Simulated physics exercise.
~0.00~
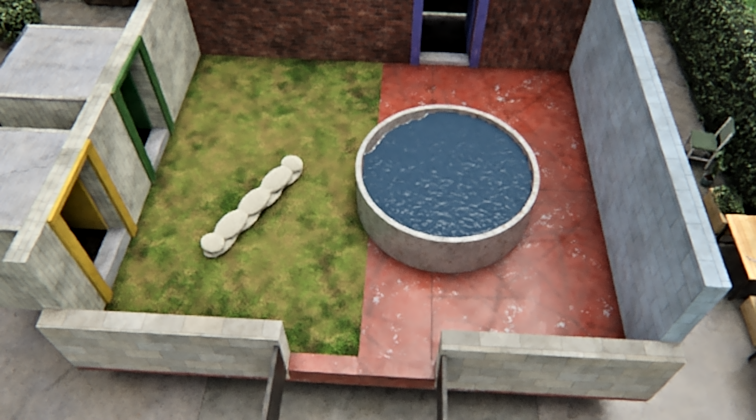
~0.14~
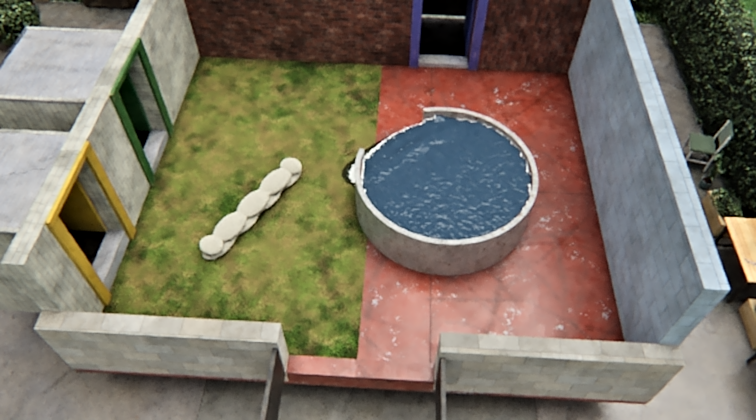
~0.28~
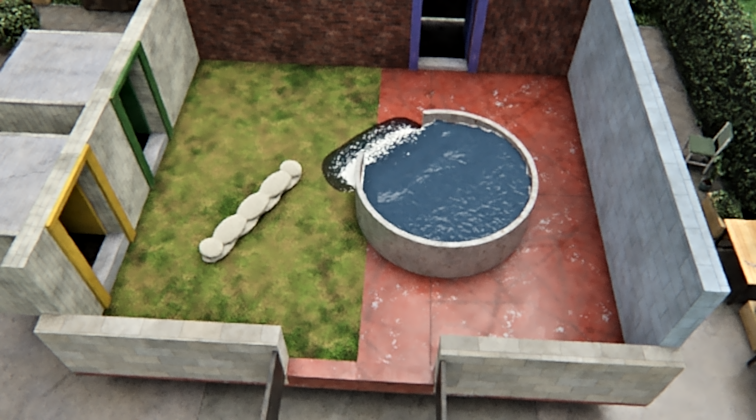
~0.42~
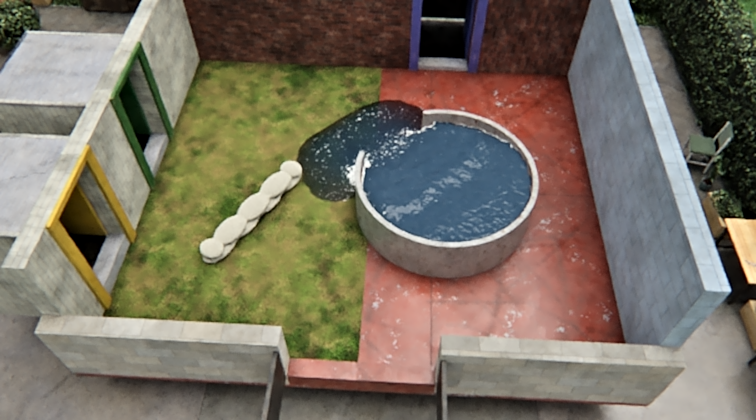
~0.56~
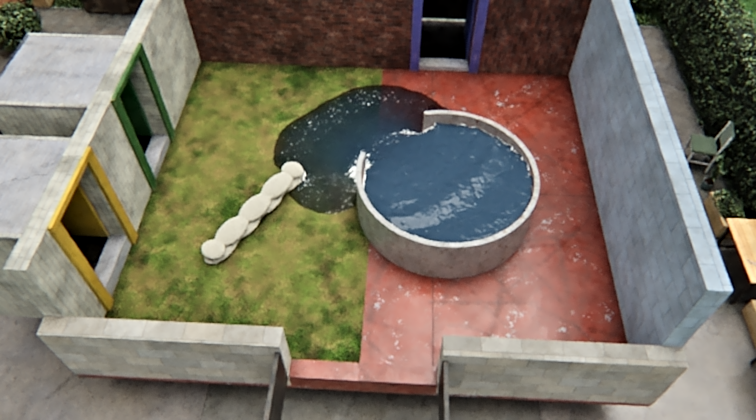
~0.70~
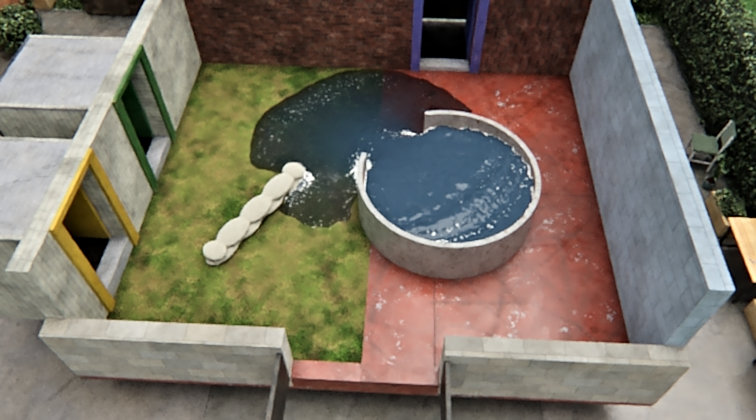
The video shows a walled garden with a round water tank whose wall opens at the far left, releasing water that pours out and spreads in a dark pool across the grass and red paving, reaching a sandbag row.
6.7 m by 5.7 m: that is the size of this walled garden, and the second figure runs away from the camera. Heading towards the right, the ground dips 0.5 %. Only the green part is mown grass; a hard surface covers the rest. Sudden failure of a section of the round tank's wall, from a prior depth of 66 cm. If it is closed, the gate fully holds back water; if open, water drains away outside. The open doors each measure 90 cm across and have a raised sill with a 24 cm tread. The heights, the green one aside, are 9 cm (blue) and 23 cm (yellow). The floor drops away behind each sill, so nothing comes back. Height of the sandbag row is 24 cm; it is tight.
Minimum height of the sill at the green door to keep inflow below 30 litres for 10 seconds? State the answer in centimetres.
Minimum: Approx. 10 cm.
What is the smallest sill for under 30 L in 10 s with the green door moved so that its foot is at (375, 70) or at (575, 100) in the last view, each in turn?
Minimums: Roughly 20 cm and 8.5 cm.
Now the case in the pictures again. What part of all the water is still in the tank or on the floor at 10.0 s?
Something like 98 per cent of it remains.
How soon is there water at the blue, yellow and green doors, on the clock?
Blue: 1.0 s; yellow: 4.0 s; green: 2.4 s.
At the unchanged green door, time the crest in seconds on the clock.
I'd guess close to 3.4 seconds.
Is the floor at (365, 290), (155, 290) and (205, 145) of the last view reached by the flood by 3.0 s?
Untouched; untouched; soaked.
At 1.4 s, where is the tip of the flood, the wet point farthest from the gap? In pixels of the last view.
The farthest wet point sits near (248, 74) in the last view.
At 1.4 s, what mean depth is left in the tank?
About 45 cm.
After 1.4 s water covers 25 % of the floor, deepest (32 cm) near (382, 160); it has not reached the green door.
After 3.0 s water covers 50 % of the floor, deepest (34 cm) near (230, 67); 11 cm at the green door, 0 litres in over its 16 cm sill.
After 10.0 s water covers 95 % of the floor, deepest (11 cm) near (563, 99); 10 cm at the green door, 0 litres in over its 16 cm sill.
At the green door as built, the water arrived by 2.4 s and peaked near 16 cm at 3.4 s.
With a sill of 8.5 cm, 53 litres would have come in within the 10 s; with 11.5 cm, 13 litres. So under 30 litres takes about 10 cm.
